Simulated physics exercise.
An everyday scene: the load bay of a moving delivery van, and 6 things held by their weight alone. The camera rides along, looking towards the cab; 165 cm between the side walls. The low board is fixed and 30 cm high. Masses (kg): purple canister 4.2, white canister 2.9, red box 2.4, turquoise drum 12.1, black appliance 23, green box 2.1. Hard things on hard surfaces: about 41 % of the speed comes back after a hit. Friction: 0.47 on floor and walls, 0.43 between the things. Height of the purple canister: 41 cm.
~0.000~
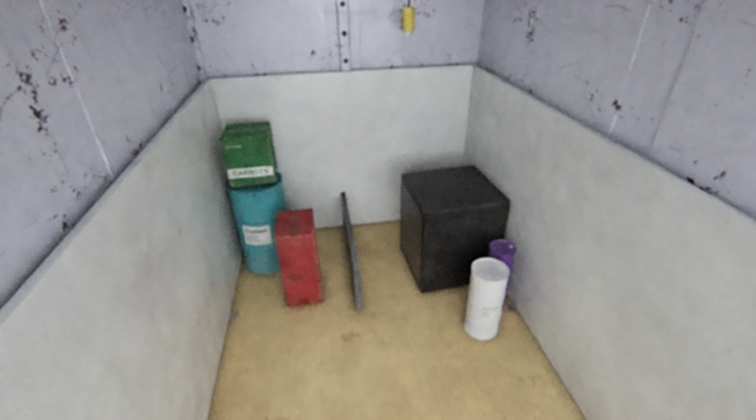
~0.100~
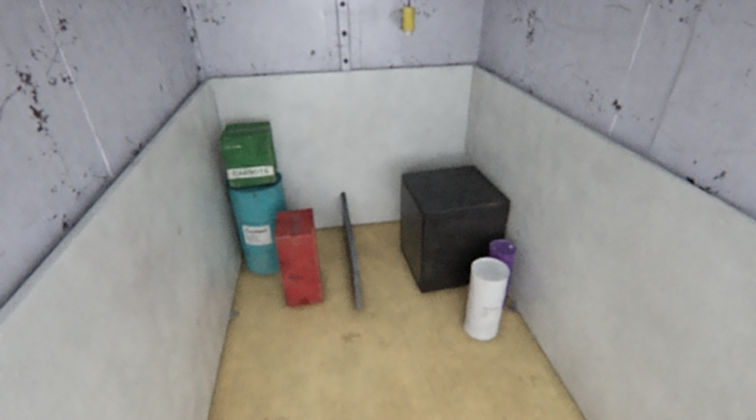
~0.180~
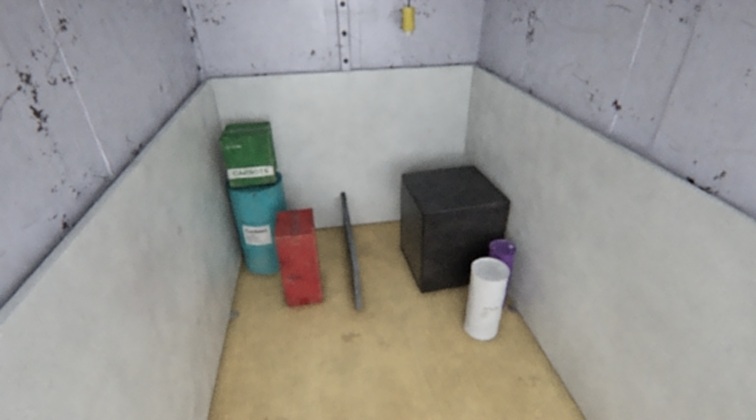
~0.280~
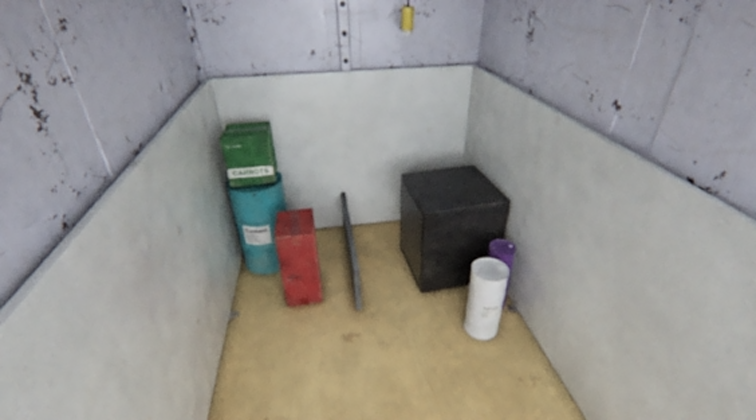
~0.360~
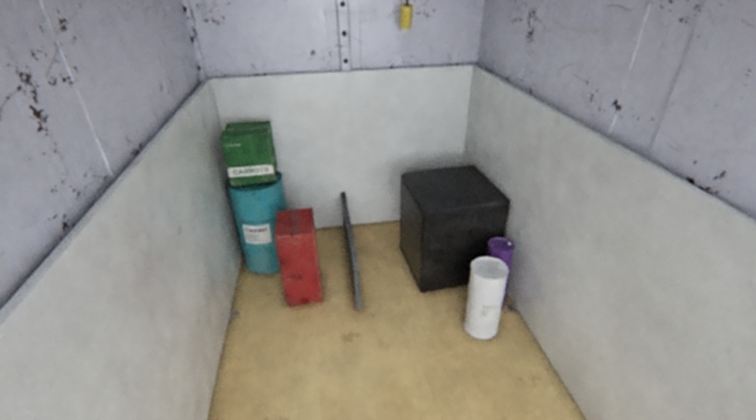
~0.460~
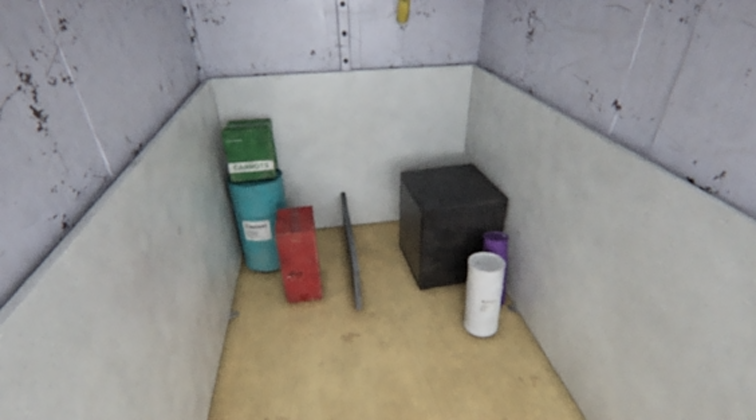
In this clip, a green box on a turquoise drum, a red box, a black appliance and two canisters stand almost still in a van's load bay, before a hanging yellow object shifts slightly and the white canister leans slightly.
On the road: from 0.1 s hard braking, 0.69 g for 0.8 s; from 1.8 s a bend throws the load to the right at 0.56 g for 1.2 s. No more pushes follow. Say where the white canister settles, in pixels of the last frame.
Look near (461, 265).
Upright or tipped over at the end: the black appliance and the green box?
The black appliance keeps standing; the green box falls over.
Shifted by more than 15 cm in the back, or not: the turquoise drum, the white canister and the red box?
The turquoise drum holds its spot; the white canister gets shifted; the red box gets shifted.
After 0.86 s, load feels 0.11 g forwards; white canister on its side near (451, 267); purple canister on its side; black appliance slid 32 cm.
After 2.46 s, load feels 0.56 g right; white canister on its side near (460, 264); purple canister on its side; red box leaning 17°.
At rest (4.6 s), down from a perch, green box; tipped over in the back, purple canister and white canister; not toppled but over 15 cm from the start, red box and black appliance; turquoise drum in place, give or take 15 cm. Seen from the same camera at the end, white canister near (461, 265).
